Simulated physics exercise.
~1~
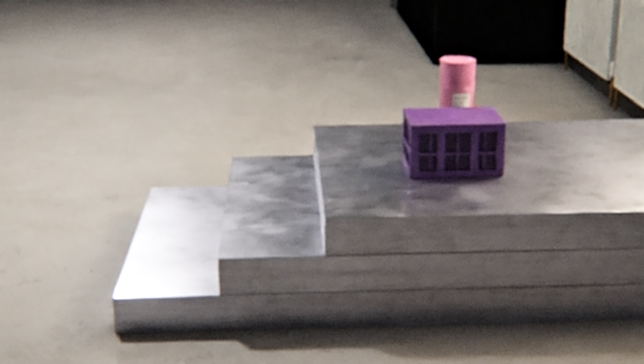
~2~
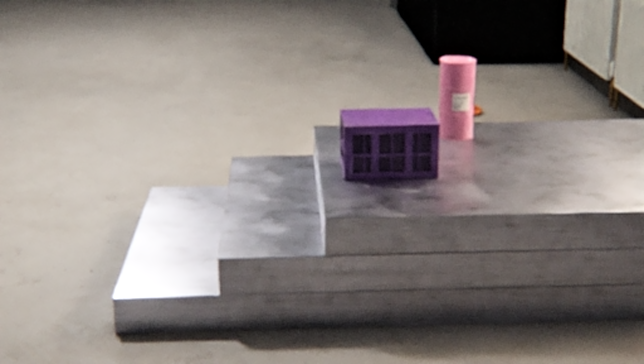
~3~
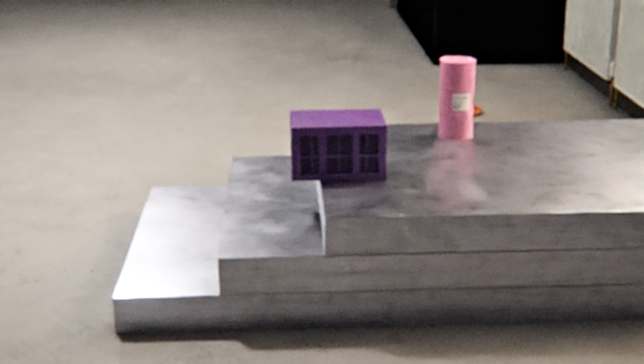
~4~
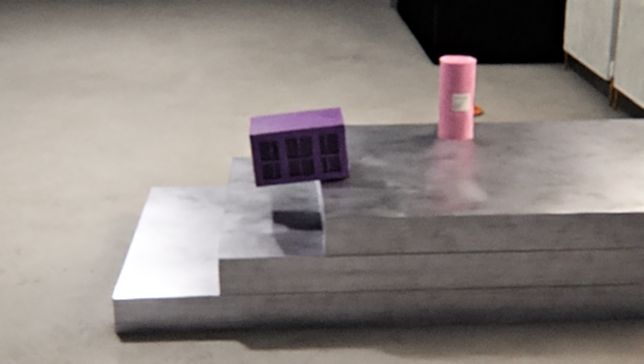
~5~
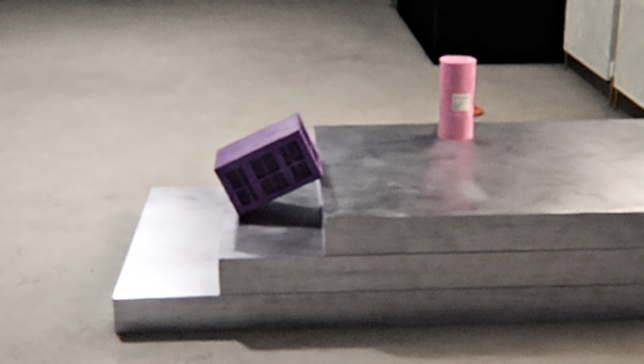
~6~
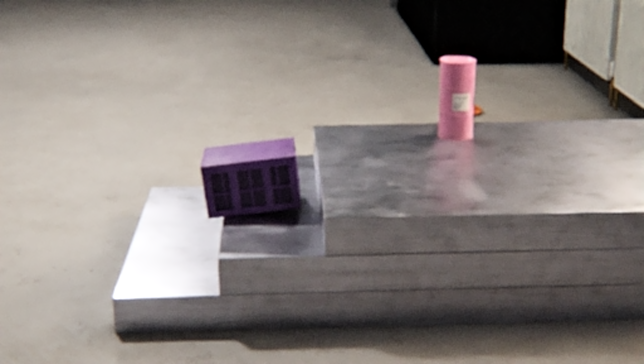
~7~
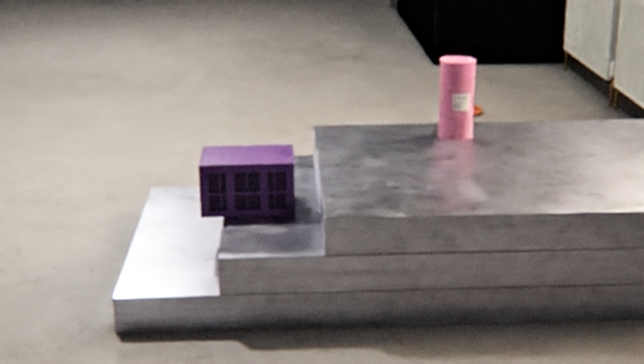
On a grey landing with steps going down to the left, a purple crate slid left past a pink canister, tipped over the top edge and dropped onto the next step, where it settled upright, slightly overhanging, while the canister stayed put.
